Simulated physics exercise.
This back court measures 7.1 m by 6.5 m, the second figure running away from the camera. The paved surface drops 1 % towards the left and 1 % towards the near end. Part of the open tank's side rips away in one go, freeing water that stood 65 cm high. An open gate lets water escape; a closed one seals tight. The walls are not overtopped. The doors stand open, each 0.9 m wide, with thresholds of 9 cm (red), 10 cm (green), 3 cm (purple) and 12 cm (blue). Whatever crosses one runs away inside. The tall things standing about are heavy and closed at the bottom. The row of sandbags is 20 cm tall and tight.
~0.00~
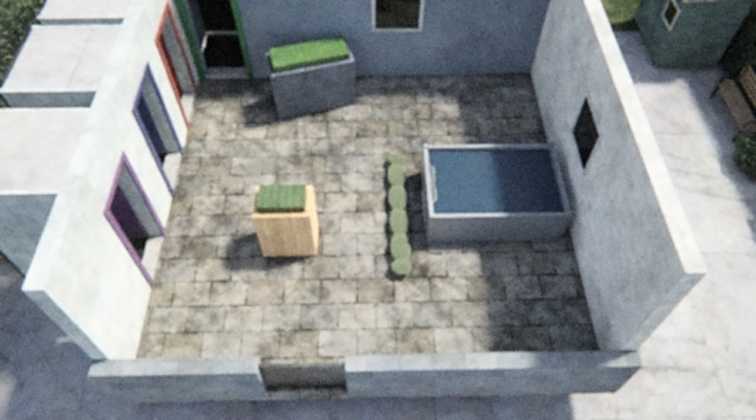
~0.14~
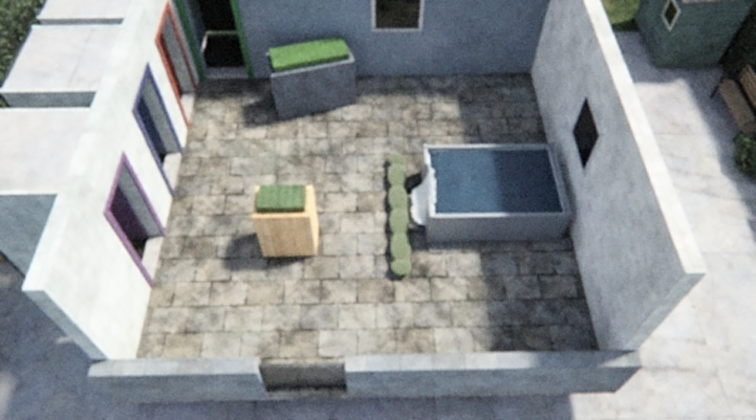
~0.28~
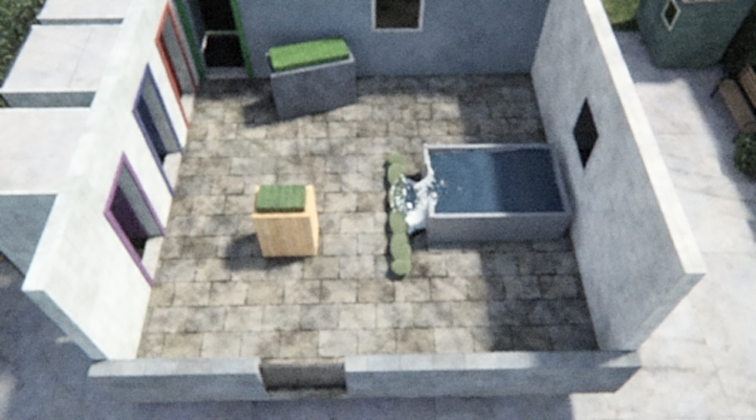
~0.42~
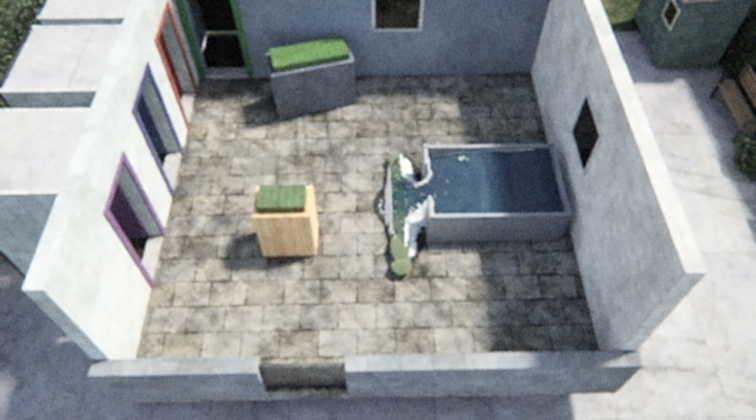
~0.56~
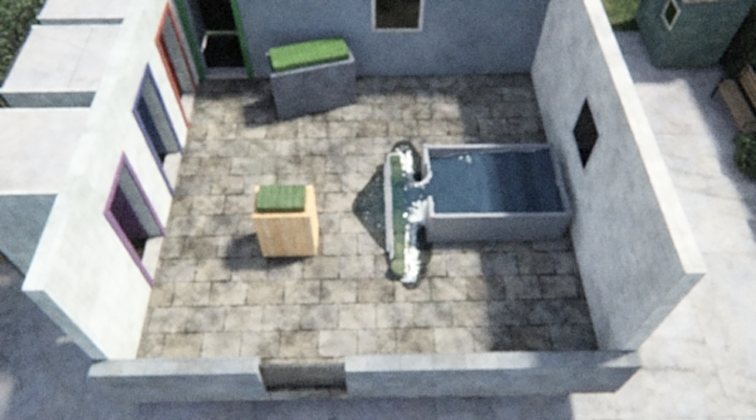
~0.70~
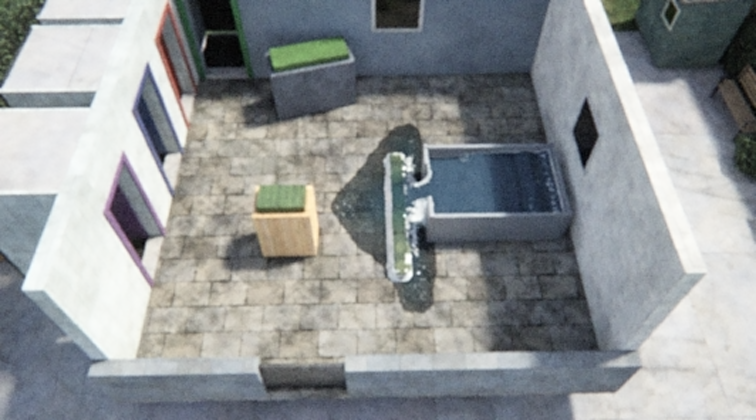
Water bursts from the left side of the open tank and spreads across the paving.
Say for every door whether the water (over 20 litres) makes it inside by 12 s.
The water let in: At the red door it does not reach the limit; at the green door it stays under the limit; at the purple door it exceeds the limit; at the blue door it stays under the limit.
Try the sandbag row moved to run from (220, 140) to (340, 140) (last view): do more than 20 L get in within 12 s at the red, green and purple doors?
Against that limit: Red under, green under, purple above.
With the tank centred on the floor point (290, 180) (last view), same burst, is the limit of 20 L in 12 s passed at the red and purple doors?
Then: Red not over, purple over.
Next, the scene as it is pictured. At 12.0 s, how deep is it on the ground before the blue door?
About 5.0 cm.
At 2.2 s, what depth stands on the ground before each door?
Depths in cm: Red 0, green 0, purple 0, blue 0.
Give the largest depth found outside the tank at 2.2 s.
Up to some 39 cm.
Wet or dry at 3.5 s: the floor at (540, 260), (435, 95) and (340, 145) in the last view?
In turn: Not reached, flooded, flooded.
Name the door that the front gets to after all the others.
It is the green one.
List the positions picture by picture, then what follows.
Still water, 65 cm deep, in the open tank at (494, 182), in the first frame.
The front is at (415, 188), 0.4 m from the gap at (428, 198); 0.1 m2 of floor is under water; 65 cm left at the back of the open tank, in the second frame.
The front is at (405, 178), 0.7 m from the gap at (428, 198); 0.5 m2 of floor is under water; 65 cm left at the back of the open tank, in the third frame.
The front is at (404, 159), 1.2 m from the gap at (428, 198); 1.1 m2 of floor is under water; 65 cm left at the back of the open tank, in the fourth frame.
Water pours out at (428, 198) and has run 1.6 m, to (407, 284); typically 5 cm deep outside, 64 cm at the open tank's back, in the fifth frame.
Water pours out at (428, 197) and has run 2.0 m, to (408, 304); typically 4 cm deep outside, 58 cm at the open tank's back, in the sixth frame.
After 1.4 s water covers 30 % of the floor and is deepest (47 cm) near (410, 207); red door not reached, green door not reached, purple door not reached, blue door not reached.
After 2.2 s water covers 55 % of the floor and is deepest (39 cm) near (410, 207); red door not reached, green door not reached, purple door not reached, blue door not reached.
After 3.5 s water covers 60 % of the floor and is deepest (32 cm) near (410, 207); red door 5 cm at the sill, 0 L in, green door not reached, purple door 5 cm at the sill, 3 L in, blue door 10 cm at the sill, 0 L in.
After 7.0 s water covers 85 % of the floor and is deepest (19 cm) near (410, 207); red door 5 cm at the sill, 0 L in, green door 4 cm at the sill, 0 L in, purple door 6 cm at the sill, 8 L in, blue door 3 cm at the sill, 0 L in.
After 12.0 s water covers 90 % of the floor and is deepest (12 cm) near (410, 207); red door 3 cm at the sill, 0 L in, green door 2 cm at the sill, 0 L in, purple door 7 cm at the sill, 58 L in, blue door 5 cm at the sill, 0 L in.
